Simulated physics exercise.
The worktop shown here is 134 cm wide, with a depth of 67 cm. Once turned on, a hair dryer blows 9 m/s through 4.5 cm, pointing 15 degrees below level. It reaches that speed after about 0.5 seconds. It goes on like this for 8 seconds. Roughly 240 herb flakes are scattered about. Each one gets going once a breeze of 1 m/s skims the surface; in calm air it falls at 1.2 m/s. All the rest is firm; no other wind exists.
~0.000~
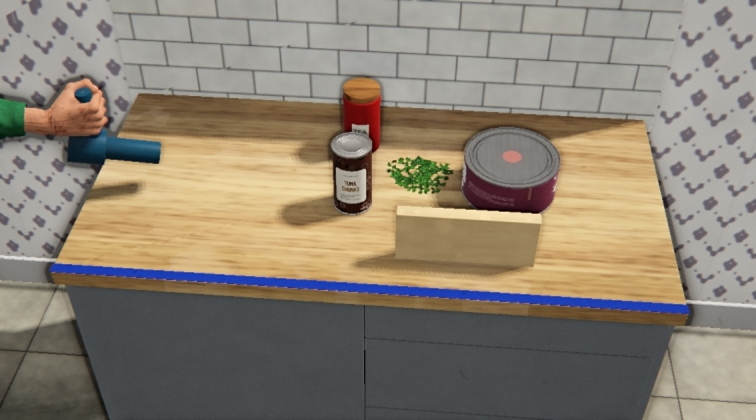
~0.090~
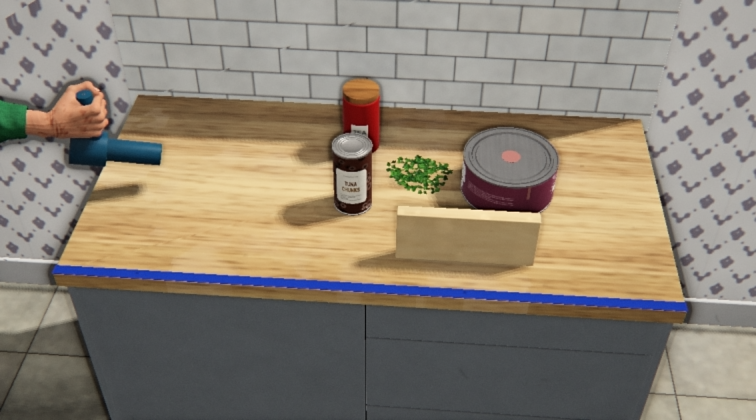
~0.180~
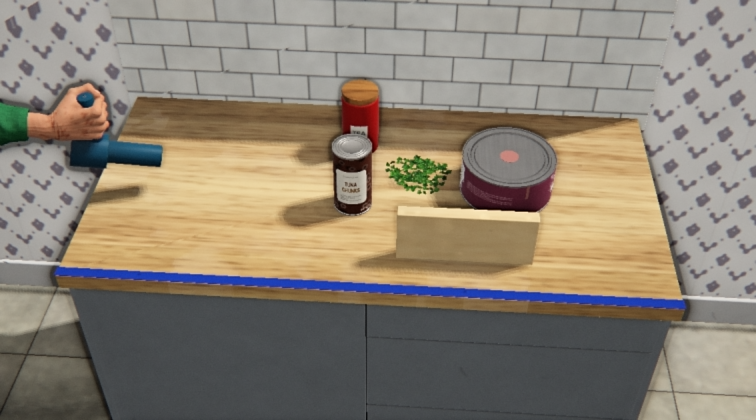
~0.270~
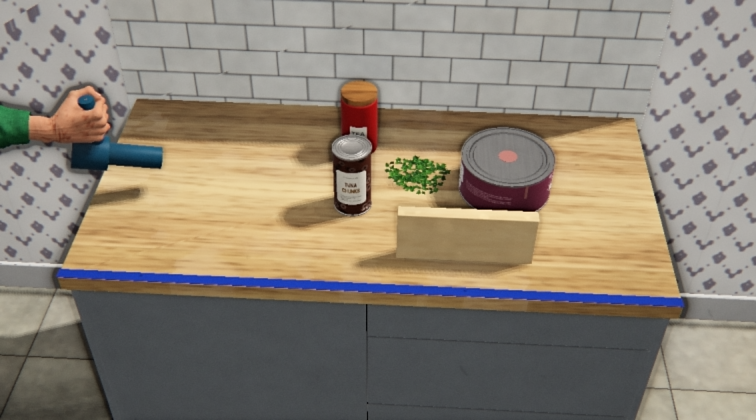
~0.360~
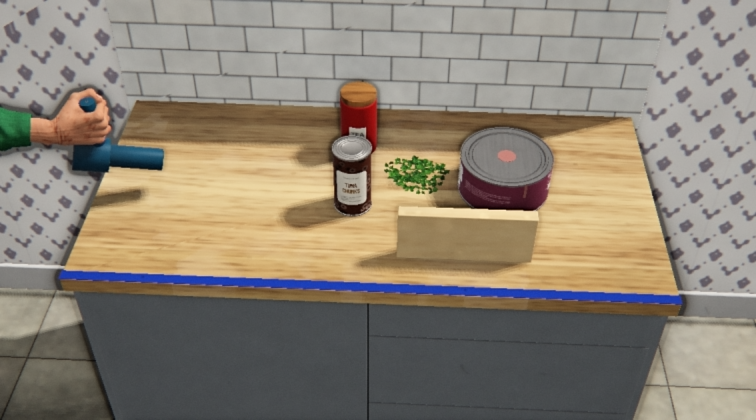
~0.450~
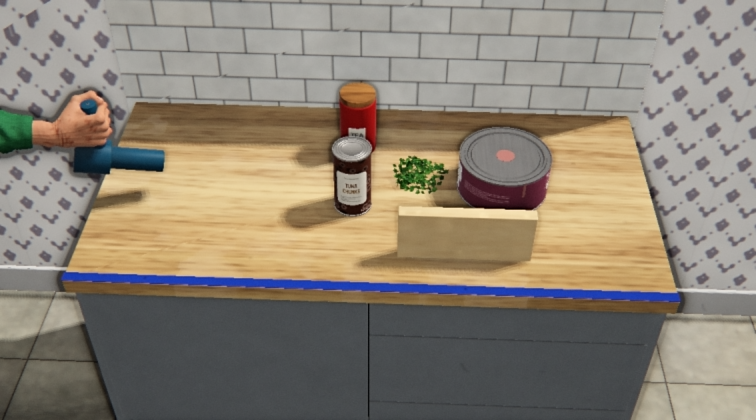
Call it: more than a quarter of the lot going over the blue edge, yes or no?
Call: No.
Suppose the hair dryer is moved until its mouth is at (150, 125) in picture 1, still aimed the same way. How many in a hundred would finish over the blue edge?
I'd put it at around 0 per cent.
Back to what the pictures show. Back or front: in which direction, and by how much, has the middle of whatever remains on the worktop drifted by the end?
It has shifted to the near edge, by around 25 cm.
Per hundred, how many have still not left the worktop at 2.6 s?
Some 70 per cent at that time.
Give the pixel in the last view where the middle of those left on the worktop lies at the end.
Look somewhere near (471, 243).
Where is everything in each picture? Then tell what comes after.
In the first picture, the middle of the herb flakes is near (418, 175), none has stirred yet and the mouth of the hair dryer is at (160, 153).
In the second picture, the middle of the herb flakes is near (418, 174), none has stirred yet and the blue edge is centred on (364, 292).
In the third picture, the middle of the herb flakes is near (417, 174), none has stirred yet, the top of a jar is at (360, 90) and the top of a tin is at (352, 146).
In the fourth picture, the middle of the herb flakes is near (416, 175) and none has stirred yet.
In the fifth picture, the middle of the herb flakes is near (415, 175) and none has stirred yet.
In the sixth picture, the middle of the herb flakes is near (416, 175), the farthest in sight from the hair dryer is at (447, 172) and about 5 % have left their places.
After 1.6 s the count stands so, 0 % are over the blue edge; the middle of those still in play is near (468, 211).
After 2.6 s the count stands so, 0 % are over the blue edge; the middle of those still in play is near (468, 231).
After 4.4 s the count stands so, 0 % are over the blue edge; the middle of those still in play is near (466, 239).
After 8.0 s, at the end, 0 % are over the blue edge; the middle of those still in play is near (471, 243).
